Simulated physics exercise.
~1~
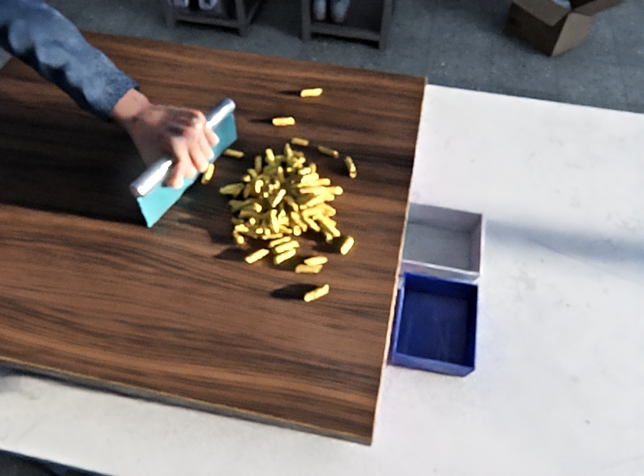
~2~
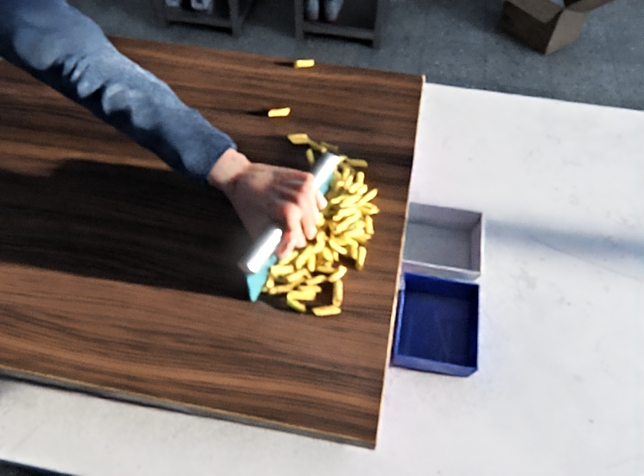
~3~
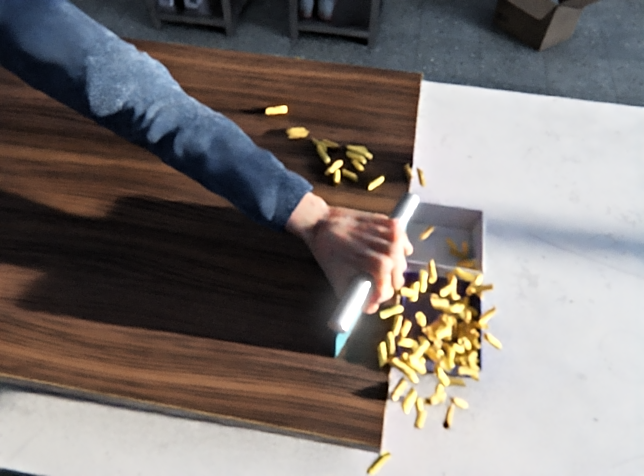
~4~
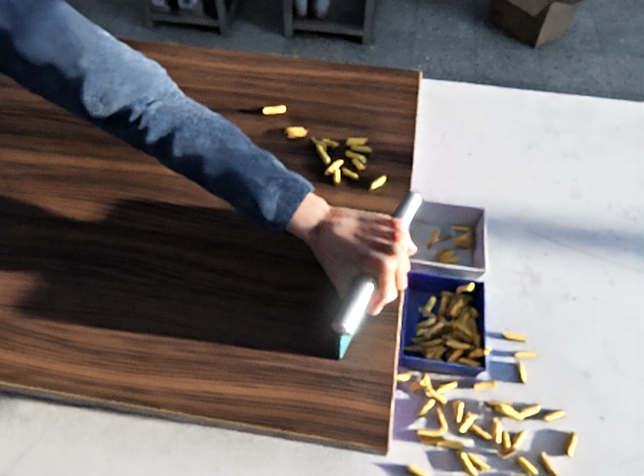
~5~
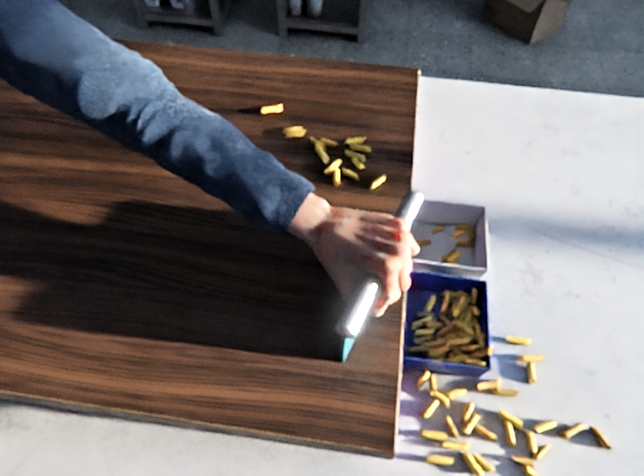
A hand in a blue denim sleeve holds a teal-bladed scraper with a silver handle on a dark wooden tabletop, seen from above at an angle. A loose pile of yellow pasta pieces lies to its right, and a white tin and a blue tin sit beyond the table's right edge on a pale surface. The hand pushes the scraper right and down, gathering the pile and driving it over the edge. Pieces tumble down as the scraper stops there. Many settle in the blue tin, a few in the white one, others scatter beside them, and a small group stays on the tabletop.
